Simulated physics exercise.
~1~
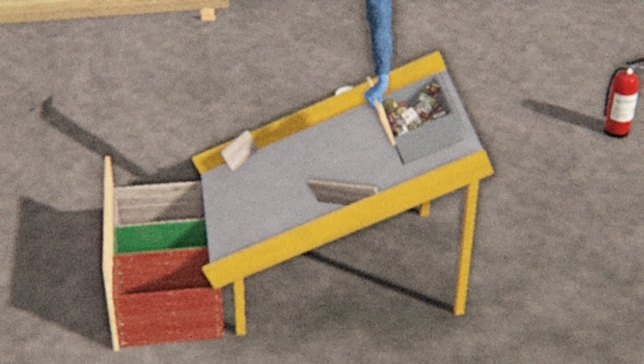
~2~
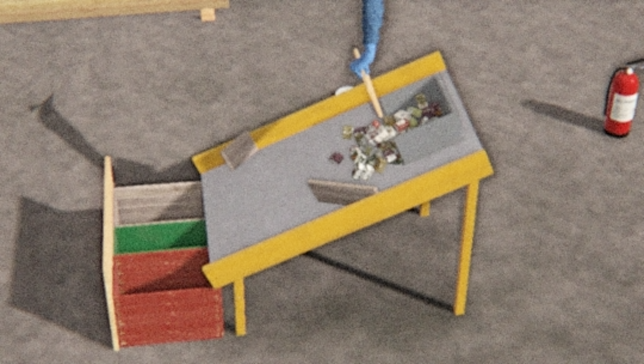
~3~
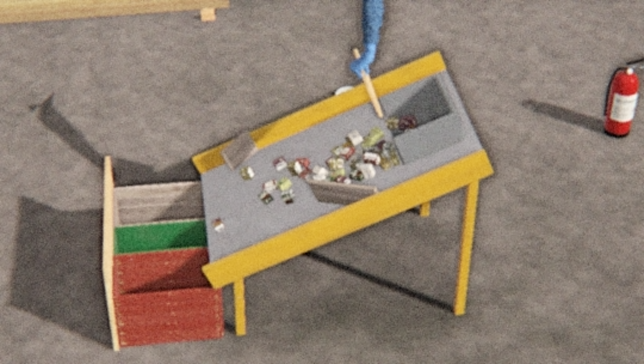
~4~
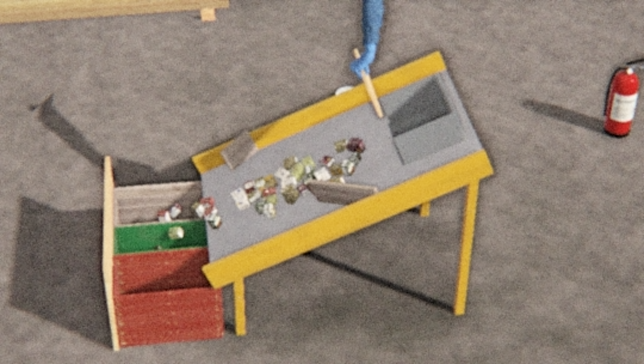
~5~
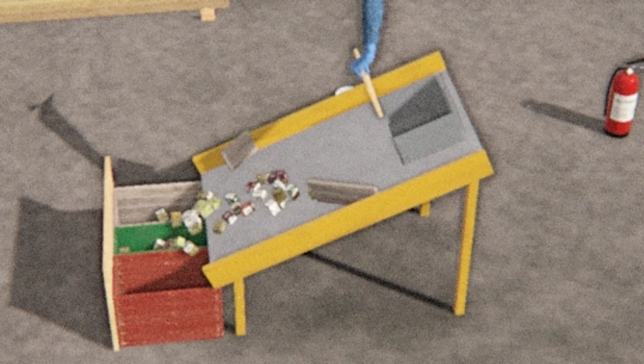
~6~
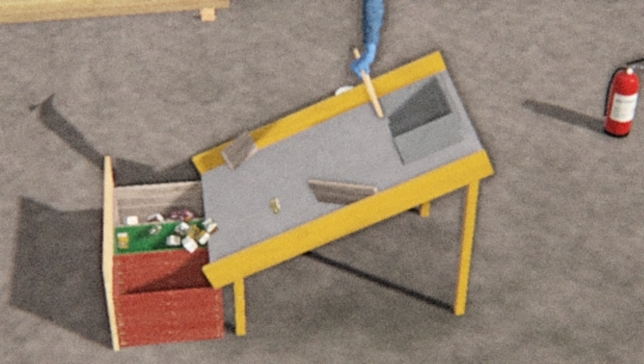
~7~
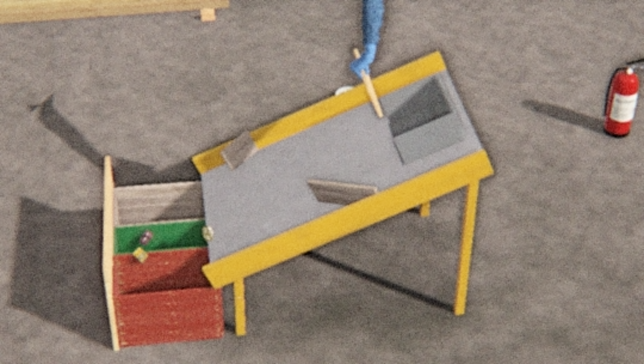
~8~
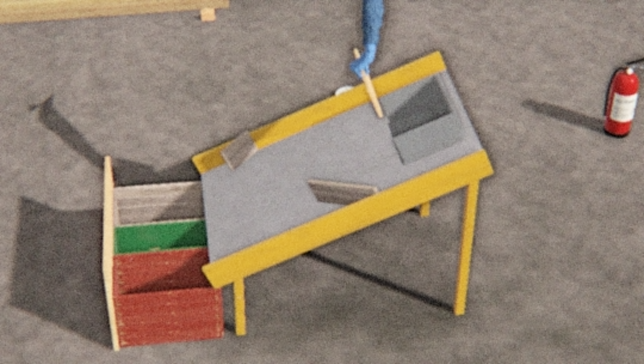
The footage shows a blue-gloved hand lifting a gate on a sloping yellow-edged table, releasing small cartons from a grey pen. They slide and tumble left past angled boards, then drop among the wooden bin, green tote and red tote, leaving the slope empty.
